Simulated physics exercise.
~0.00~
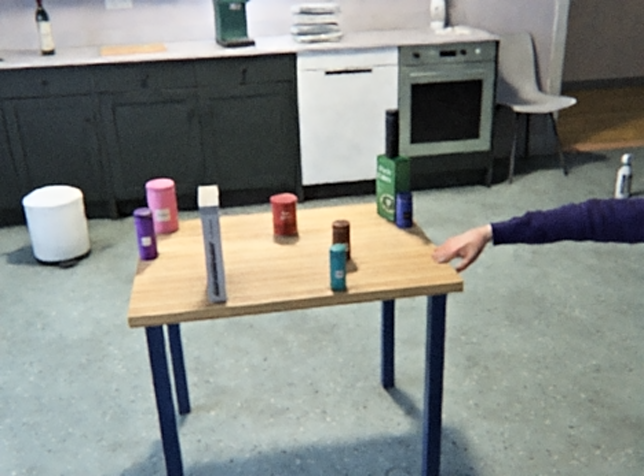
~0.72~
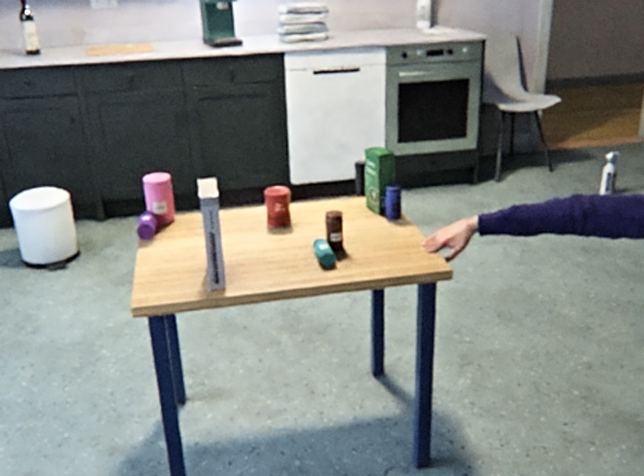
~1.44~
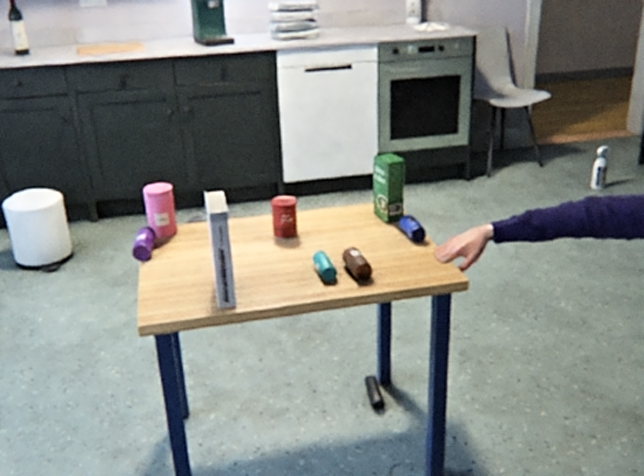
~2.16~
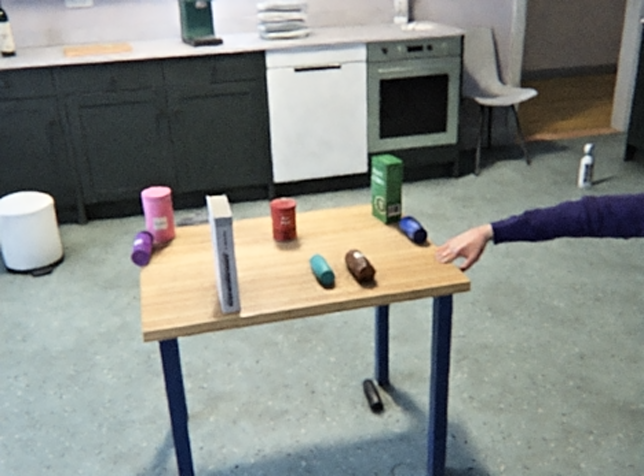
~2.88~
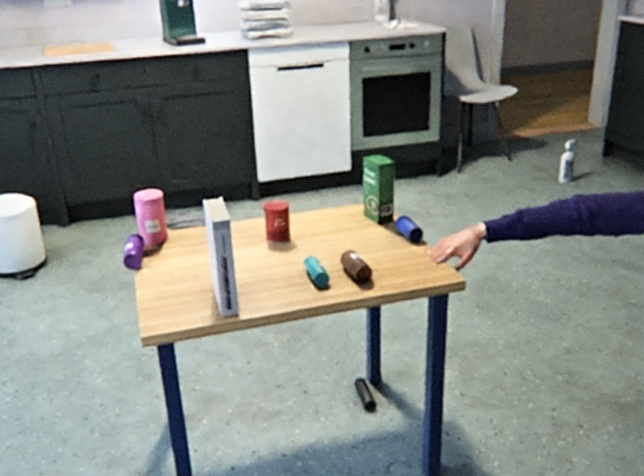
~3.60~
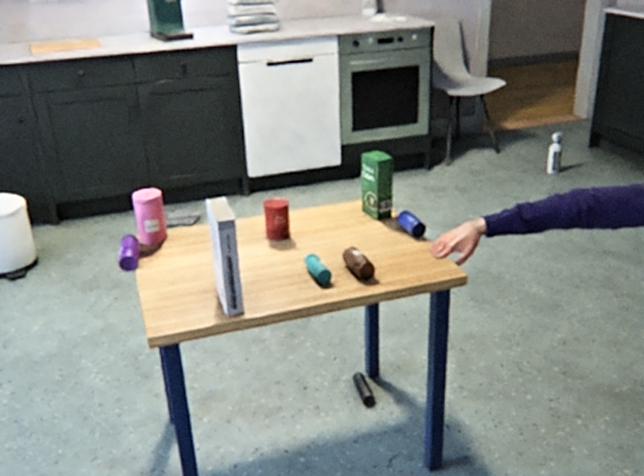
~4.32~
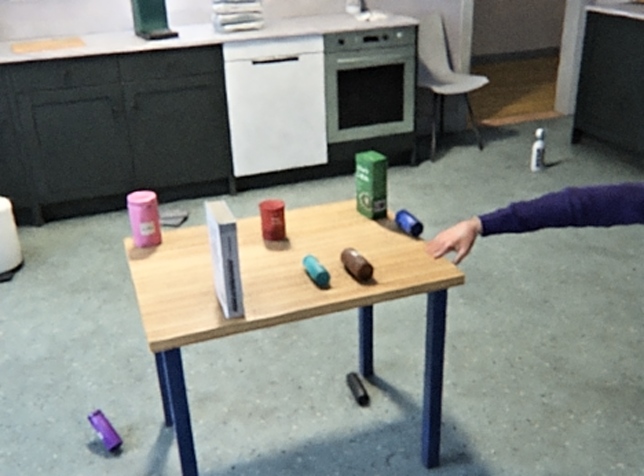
A hand rested at the right edge of a small wooden table as several small shakers tipped over and a black one dropped to the floor; later the purple one fell too, while the book, red tin, green carton and pink jar stayed standing.
